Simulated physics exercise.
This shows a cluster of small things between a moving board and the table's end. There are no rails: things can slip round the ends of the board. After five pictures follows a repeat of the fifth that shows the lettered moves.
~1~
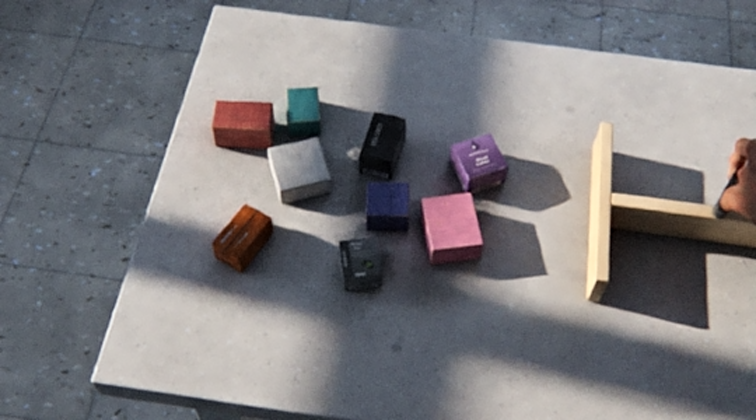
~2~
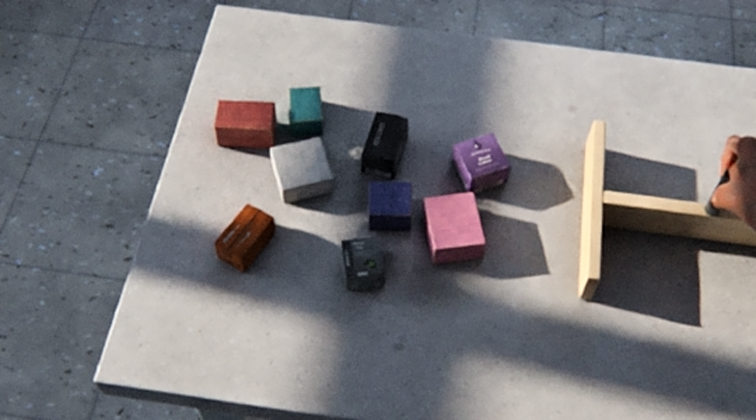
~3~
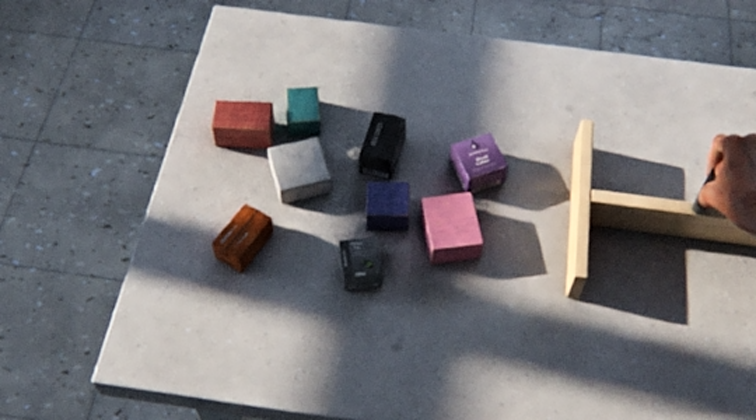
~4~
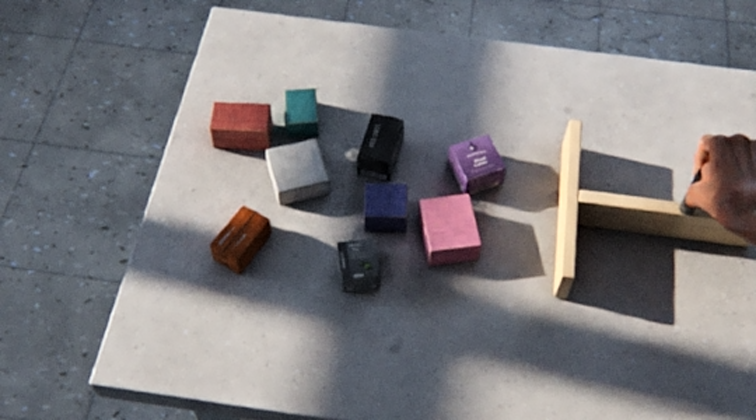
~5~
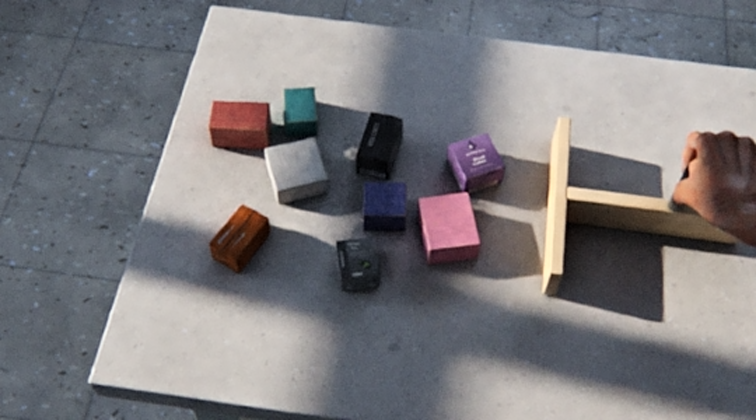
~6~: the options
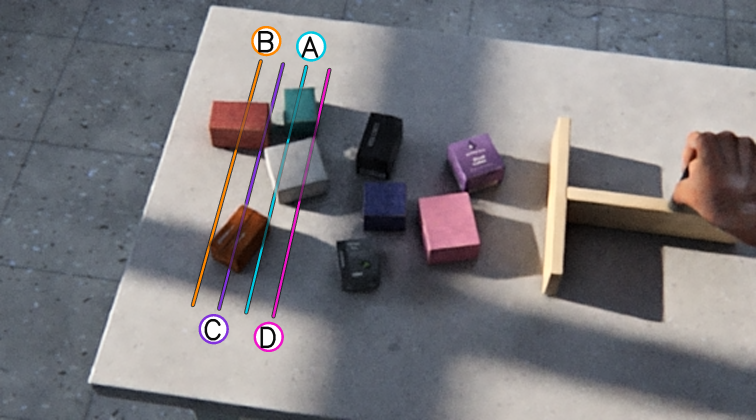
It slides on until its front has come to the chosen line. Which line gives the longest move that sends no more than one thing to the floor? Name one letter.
No farther than A.
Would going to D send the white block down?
No.
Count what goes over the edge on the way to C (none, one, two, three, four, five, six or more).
Two.
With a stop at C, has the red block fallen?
Yes.
On the marked copy, A at (279, 180); B at (230, 173); C at (254, 176); D at (304, 183).
Following A. Soon after the start, board (459, 178); purple packet (433, 153); pink block (421, 222).
Later, board (358, 165); red block (223, 123); white block (237, 166).
In the end, board (281, 155); white block (160, 165); red block (176, 117); none fallen.
As for the rest, B drops two; C drops two; D is within the limit but short.
